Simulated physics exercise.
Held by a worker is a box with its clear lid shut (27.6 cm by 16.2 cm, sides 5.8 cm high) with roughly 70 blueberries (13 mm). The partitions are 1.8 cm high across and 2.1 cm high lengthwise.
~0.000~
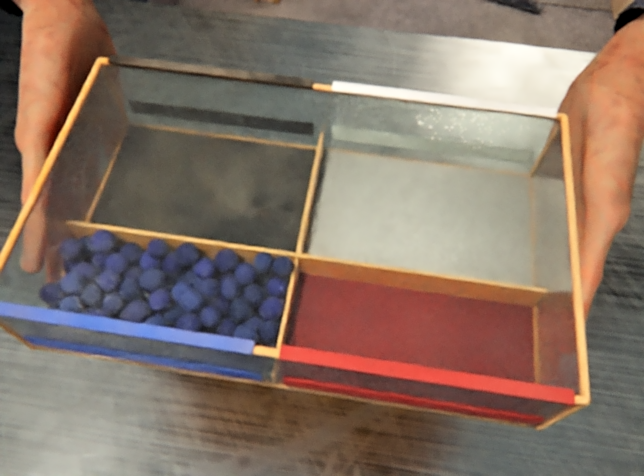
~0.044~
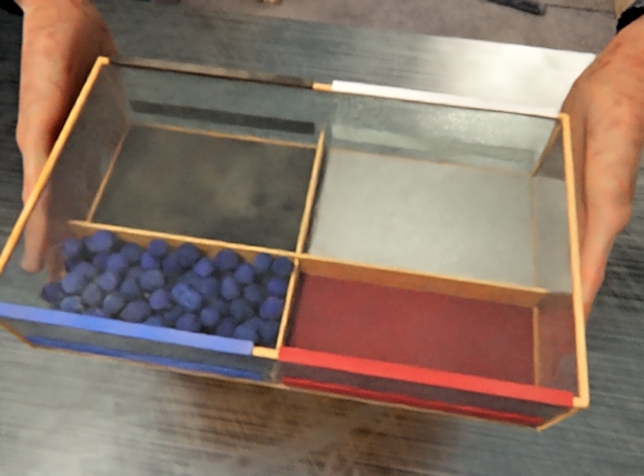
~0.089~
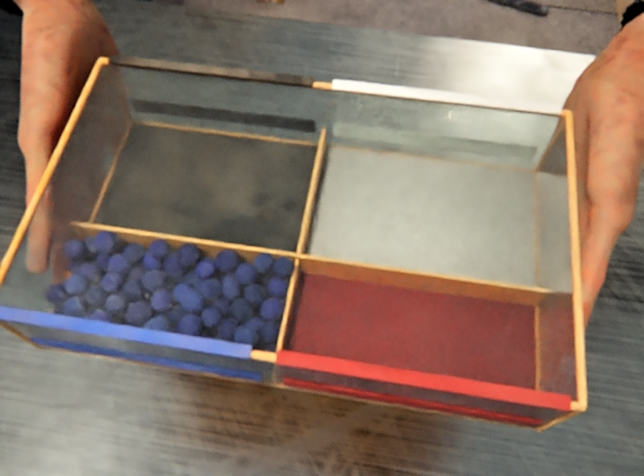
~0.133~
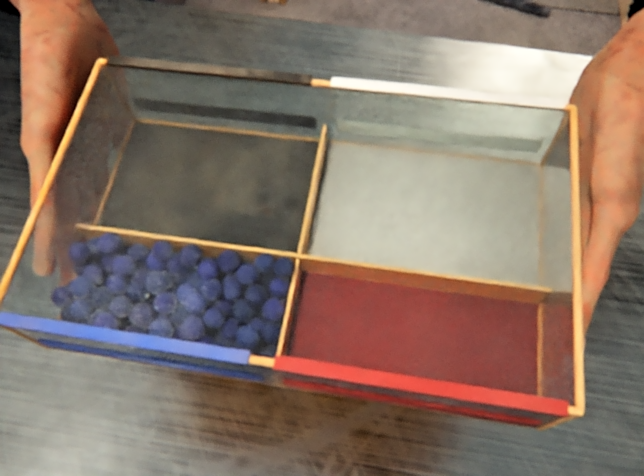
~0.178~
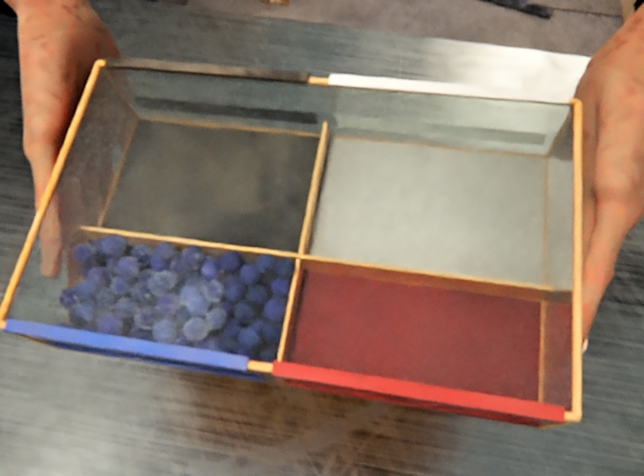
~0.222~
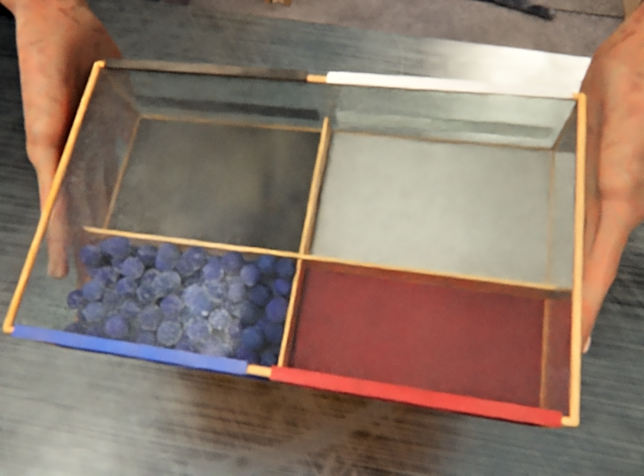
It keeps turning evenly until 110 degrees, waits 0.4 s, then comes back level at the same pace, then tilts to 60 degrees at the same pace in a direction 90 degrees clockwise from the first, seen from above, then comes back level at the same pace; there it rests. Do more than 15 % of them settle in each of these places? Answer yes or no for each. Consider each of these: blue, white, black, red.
Blue - yes, white - no, black - no, red - no.
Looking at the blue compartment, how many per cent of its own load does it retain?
That works out to around 90 per cent.
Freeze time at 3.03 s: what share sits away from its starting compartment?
About 0 per cent is away from its starting compartment then.
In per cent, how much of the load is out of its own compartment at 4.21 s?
At that moment, somewhere around 0 percent.
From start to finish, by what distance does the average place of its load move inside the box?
3.0 cm.
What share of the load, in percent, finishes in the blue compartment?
Around 90 in a hundred.
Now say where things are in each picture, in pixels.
In the first picture, box at (272, 356); tilt 0 degrees; blue 100 %.
In the second picture, box at (271, 357); tilt 1 degrees.
In the third picture, box at (270, 360); tilt 3 degrees.
In the fourth picture, box at (268, 365); tilt 6 degrees; low side front left.
In the fifth picture, box at (267, 369); tilt 9 degrees; low side front left.
In the sixth picture, box at (267, 373); tilt 13 degrees; low side front left; blue 100 %. It turns about 80 degrees a second.
Then, at 1.76 s, tilt 110 degrees; blue 100 %; middle of all pieces near (286, 230).
After 3.03 s, tilt 26 degrees; blue 100 %; middle of all pieces near (151, 326).
After 4.21 s, tilt 57 degrees; blue 100 %; middle of all pieces near (185, 358).
After 5.33 s, tilt 0 degrees; blue 90 %, black 10 %; middle of all pieces near (117, 276).
At rest (5.8 s), blue 90 %, white 0 %, black 10 %, red 0 %.
